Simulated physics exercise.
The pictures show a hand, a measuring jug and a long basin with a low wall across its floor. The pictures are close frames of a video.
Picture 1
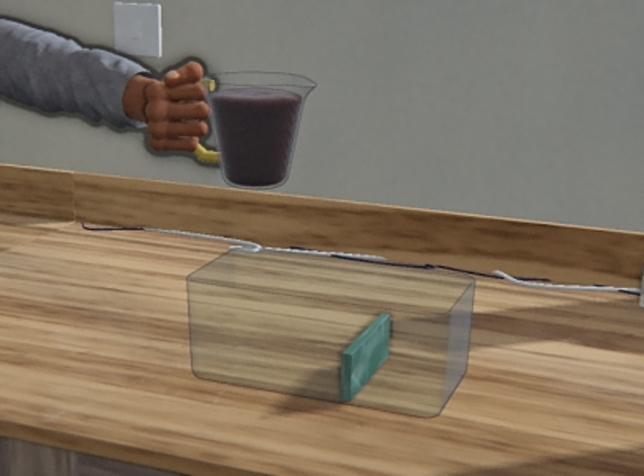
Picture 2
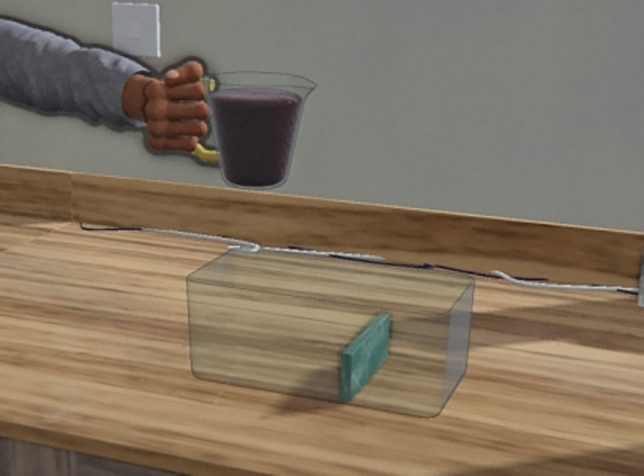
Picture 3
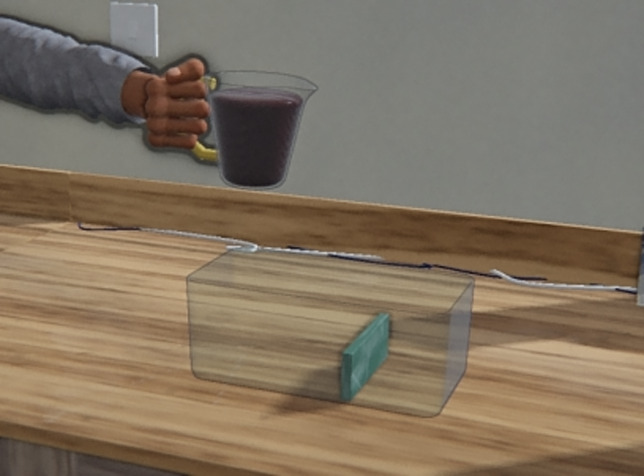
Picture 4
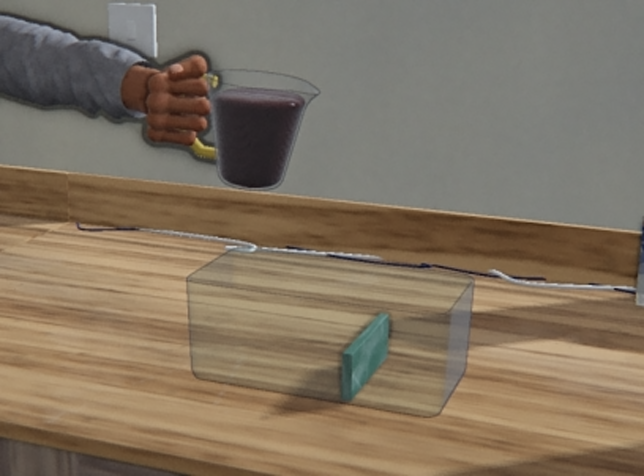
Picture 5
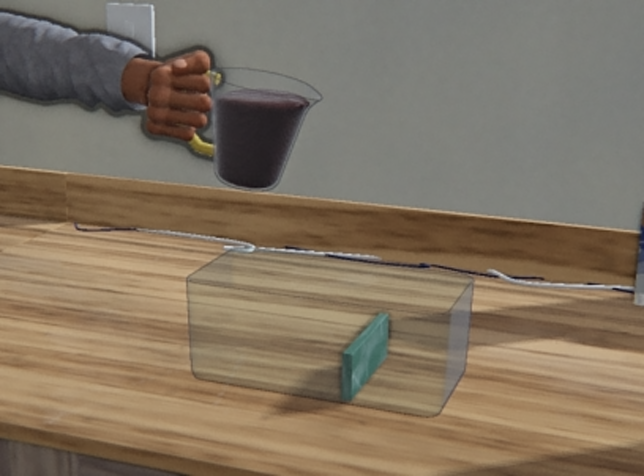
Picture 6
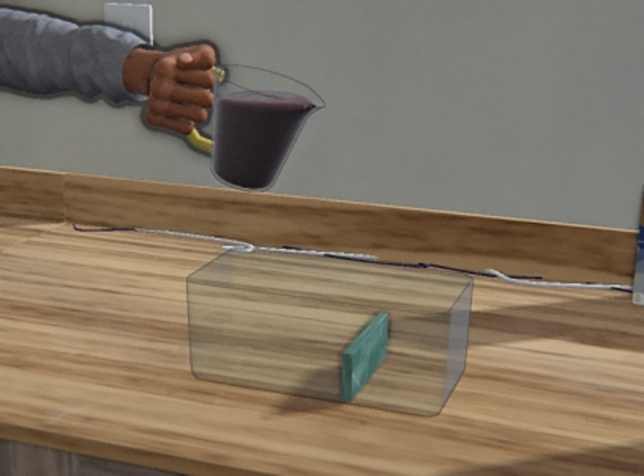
On a wooden counter, a hand above a clear basin slowly tilts a jug of dark liquid rightward.
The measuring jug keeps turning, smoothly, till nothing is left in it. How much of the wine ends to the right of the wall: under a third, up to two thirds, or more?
The share right of the wall is between a third and two thirds.
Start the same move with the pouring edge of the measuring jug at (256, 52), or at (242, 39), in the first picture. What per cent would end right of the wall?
About 5 and 5 per cent.
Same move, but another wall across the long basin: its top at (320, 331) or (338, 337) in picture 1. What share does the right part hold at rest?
About 95 and 85 per cent.
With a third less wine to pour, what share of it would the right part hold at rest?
Roughly 30 in a hundred.
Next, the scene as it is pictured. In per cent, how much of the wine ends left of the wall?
Some 45 per cent.
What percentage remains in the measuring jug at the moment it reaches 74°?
Close to 60 per cent.
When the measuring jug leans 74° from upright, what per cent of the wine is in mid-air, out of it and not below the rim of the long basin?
About 25 per cent.
A moment on, the measuring jug is tipped part way and 61 per cent is still to pour, 1 is left of the wall and 14 right of it.
Next, the measuring jug is tipped right over and 5 per cent is still to pour, 33 is left of the wall and 53 right of it.
Then the measuring jug is tipped right over and 0 per cent is still to pour, 45 is left of the wall and 53 right of it.
Later the measuring jug is tipped right over and 0 per cent is still to pour, 45 is left of the wall and 53 right of it.
In the end 45 per cent lies left of the wall, 54 right of it and 1 outside.
